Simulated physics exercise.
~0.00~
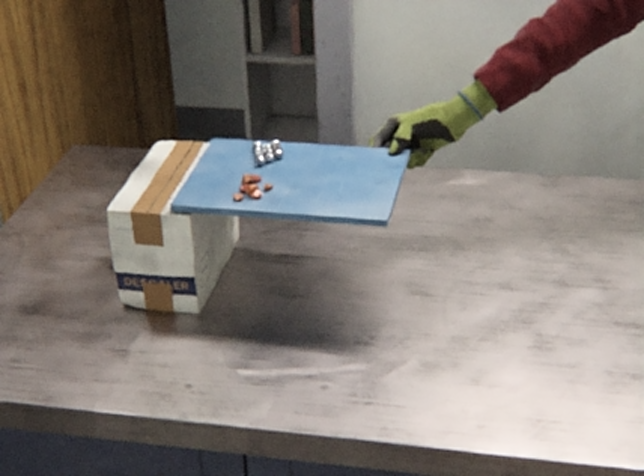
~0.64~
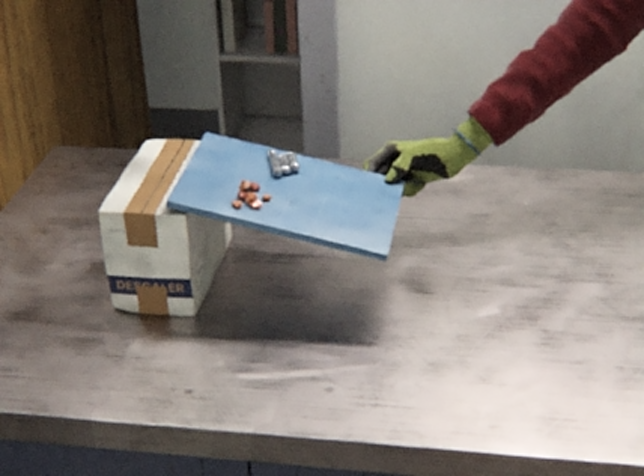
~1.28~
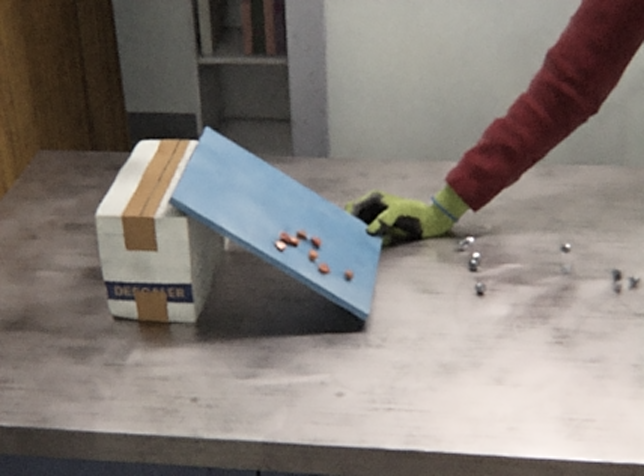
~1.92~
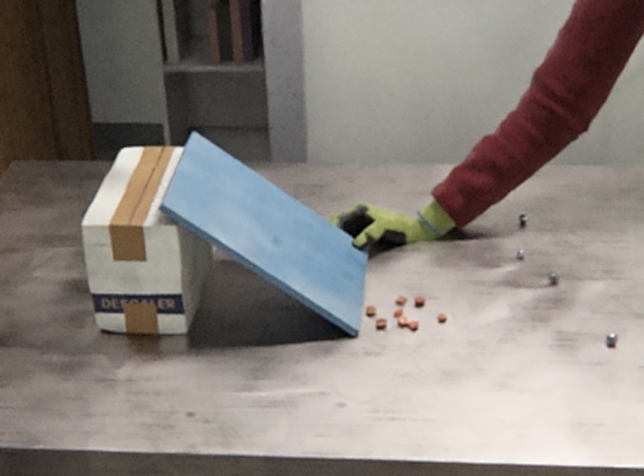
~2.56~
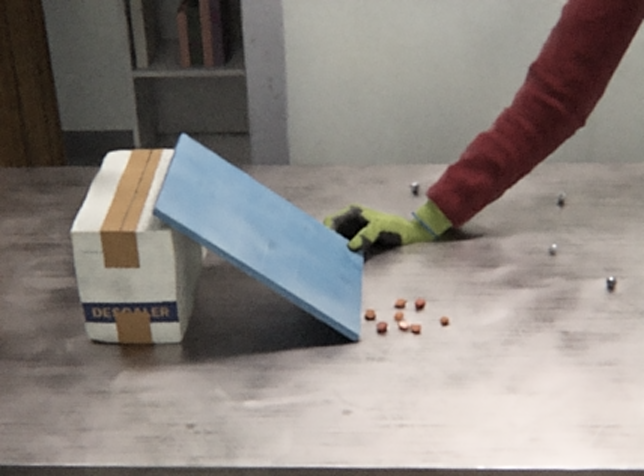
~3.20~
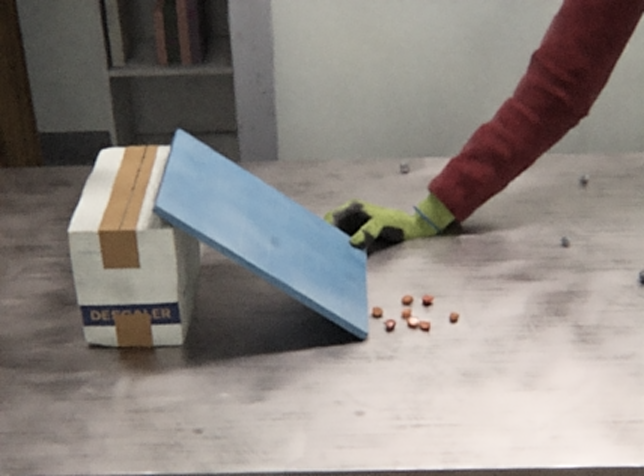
A gloved hand lowers a blue board, spilling silver bits farther than the reddish ones.
